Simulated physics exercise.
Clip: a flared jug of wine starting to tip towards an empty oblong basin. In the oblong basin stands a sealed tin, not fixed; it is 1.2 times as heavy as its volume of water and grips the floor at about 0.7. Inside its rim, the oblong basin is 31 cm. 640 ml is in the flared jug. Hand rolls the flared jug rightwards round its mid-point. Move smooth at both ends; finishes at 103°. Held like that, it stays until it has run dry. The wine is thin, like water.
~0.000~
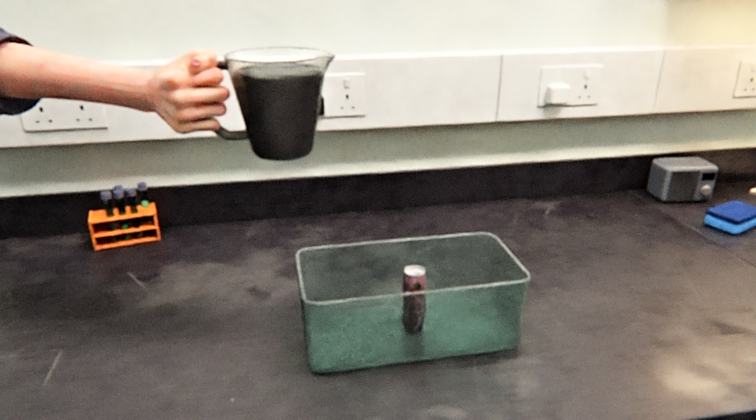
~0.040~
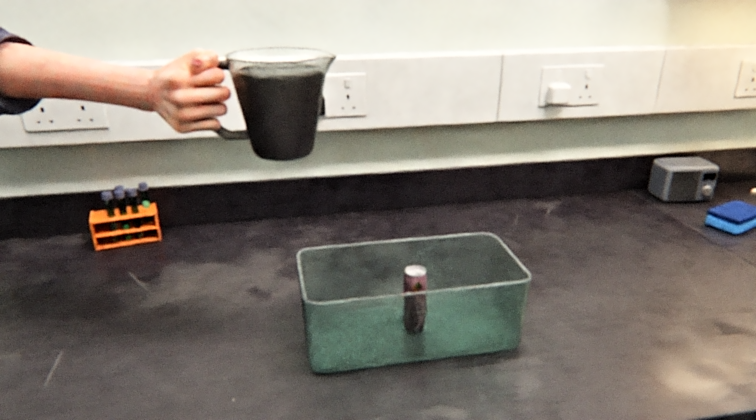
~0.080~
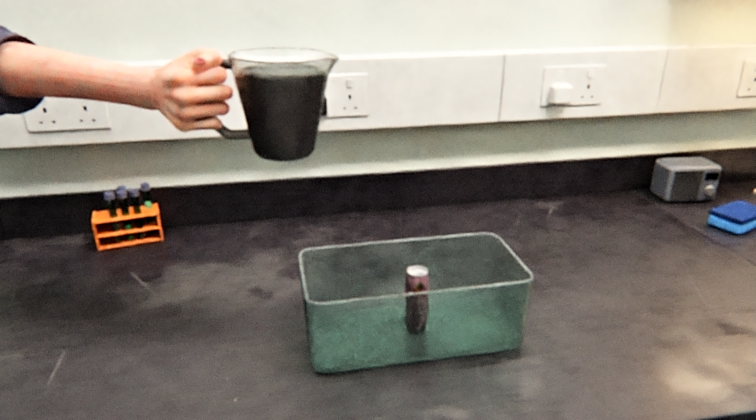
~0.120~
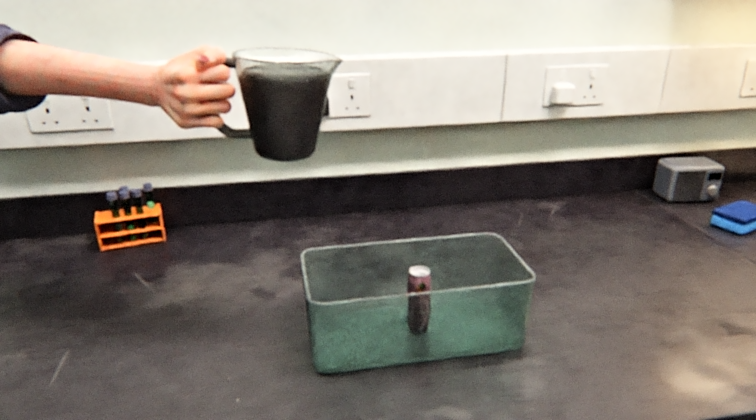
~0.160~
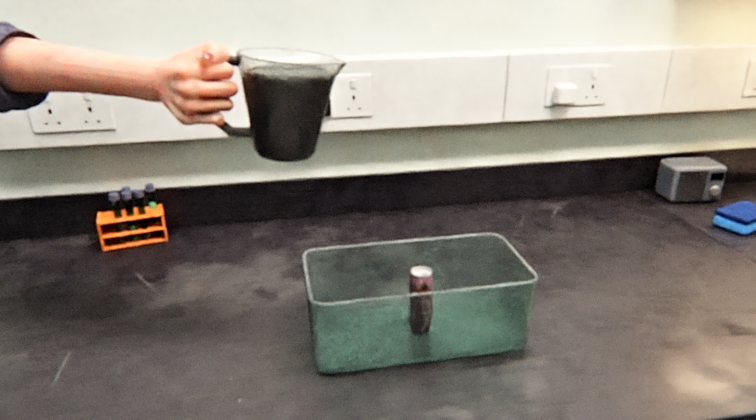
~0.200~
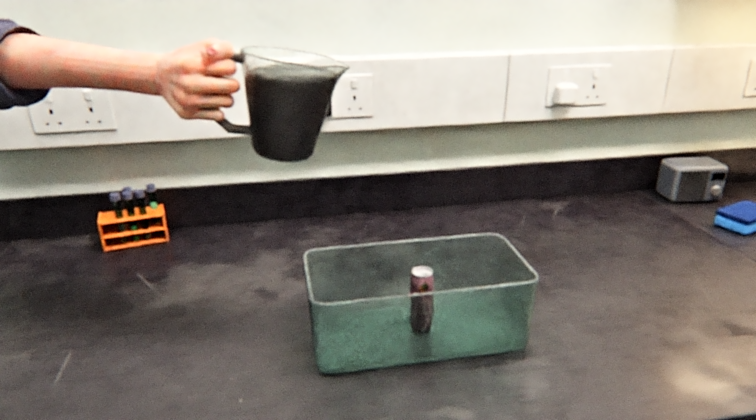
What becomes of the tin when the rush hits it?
The tin is knocked down.
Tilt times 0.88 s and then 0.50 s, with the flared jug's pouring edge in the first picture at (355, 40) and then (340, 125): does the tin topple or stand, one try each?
Try 1: Still standing; try 2: Tipped over.
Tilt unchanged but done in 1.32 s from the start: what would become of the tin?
In that case the tin overturns.
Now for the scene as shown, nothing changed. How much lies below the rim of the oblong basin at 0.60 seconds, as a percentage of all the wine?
I reckon close to 1 percent of it.
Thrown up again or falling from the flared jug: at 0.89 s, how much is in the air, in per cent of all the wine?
Close to 32 %.
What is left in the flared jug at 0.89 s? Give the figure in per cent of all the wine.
About 20 % is still there.
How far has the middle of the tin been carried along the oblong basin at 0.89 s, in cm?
About 0 cm.
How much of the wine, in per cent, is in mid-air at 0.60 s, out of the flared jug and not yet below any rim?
Estimate: About 24 % of all of it.
After 0.60 s the tilt is 65° and 75 per cent is still to pour; the tin stands where it began.
After 0.89 s the tilt is 99° and 19 per cent is still to pour; the tin stands where it began.
After 1.19 s the tilt is 103° and 0 per cent is still to pour; the tin lies on its side.
After 1.52 s the tilt is 103° and 0 per cent is still to pour; the tin lies on its side.
In the end the tin lies on its side.
